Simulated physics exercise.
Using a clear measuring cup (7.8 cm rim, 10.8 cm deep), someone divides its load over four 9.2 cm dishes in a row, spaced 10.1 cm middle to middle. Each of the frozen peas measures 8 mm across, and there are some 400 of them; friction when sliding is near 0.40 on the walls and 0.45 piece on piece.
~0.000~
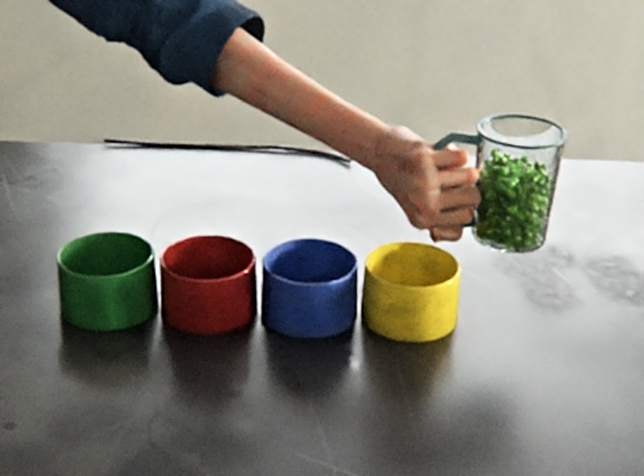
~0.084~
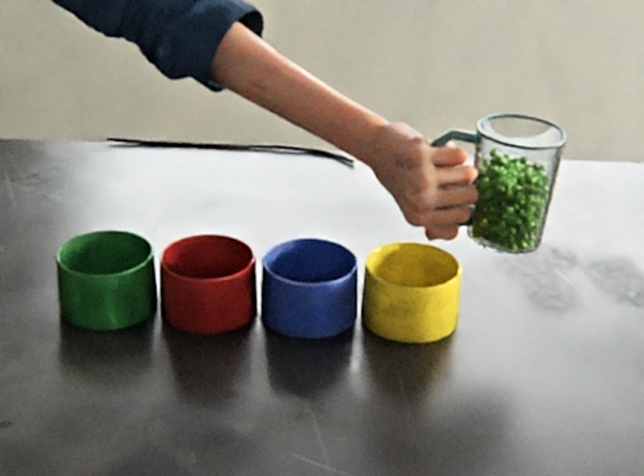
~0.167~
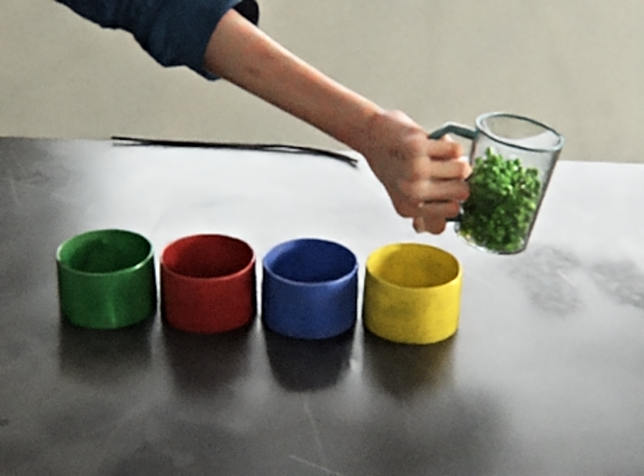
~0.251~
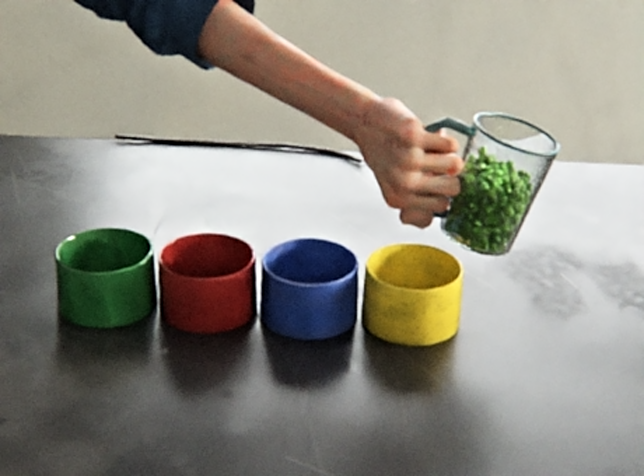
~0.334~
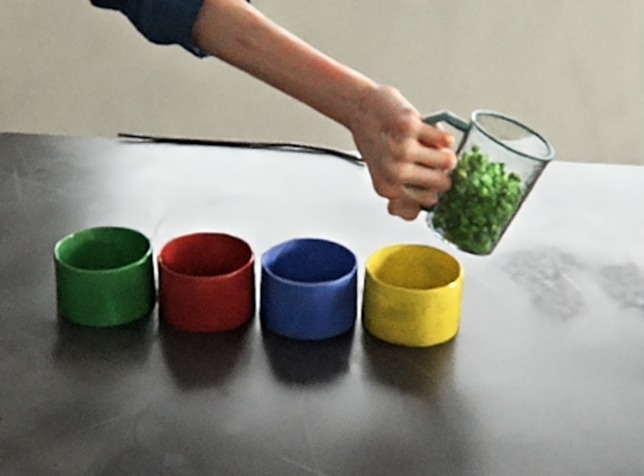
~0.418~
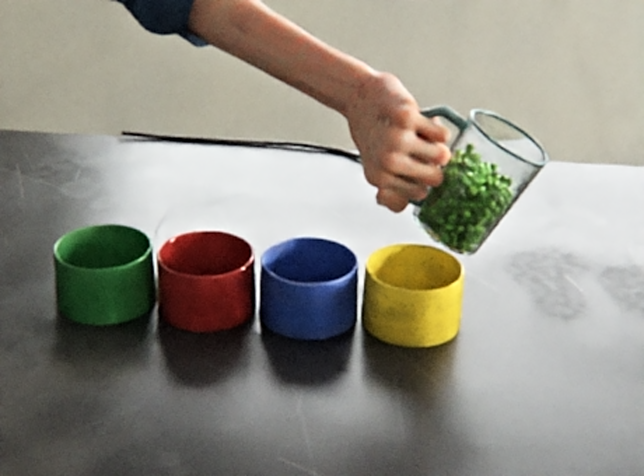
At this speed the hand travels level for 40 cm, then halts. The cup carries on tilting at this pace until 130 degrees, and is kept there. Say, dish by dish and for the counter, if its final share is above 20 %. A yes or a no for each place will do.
Red - no; blue - yes; green - no; yellow - yes; counter - no.
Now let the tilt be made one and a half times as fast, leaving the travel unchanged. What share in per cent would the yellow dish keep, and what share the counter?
Result - yellow dish: 90; counter: 10.
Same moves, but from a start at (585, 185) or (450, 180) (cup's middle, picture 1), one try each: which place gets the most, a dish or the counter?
The winner: Yellow; blue.
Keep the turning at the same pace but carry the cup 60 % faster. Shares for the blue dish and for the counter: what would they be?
Then the blue dish gets 40 and the counter 10.
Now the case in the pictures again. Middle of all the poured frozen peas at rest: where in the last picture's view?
Roughly (392, 304).
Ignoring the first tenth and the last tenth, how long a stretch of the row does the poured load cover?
Roughly 13 cm of the row.
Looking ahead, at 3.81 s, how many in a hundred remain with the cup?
Around 0 in a hundred.
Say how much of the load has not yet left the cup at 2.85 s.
Close to 0 in a hundred.
Then, at 1.88 s, tilt 130 degrees; cup holds 5 %, blue 20 %, yellow 60 %.
After 2.85 s, tilt 130 degrees; cup holds 0 %, blue 30 %, yellow 60 %.
Then, at 3.81 s, tilt 130 degrees; cup holds 0 %, blue 30 %, yellow 60 %.
In the end, at 4.1 s, red 0 %, blue 30 %, green 0 %, yellow 60 %, counter 10 %.
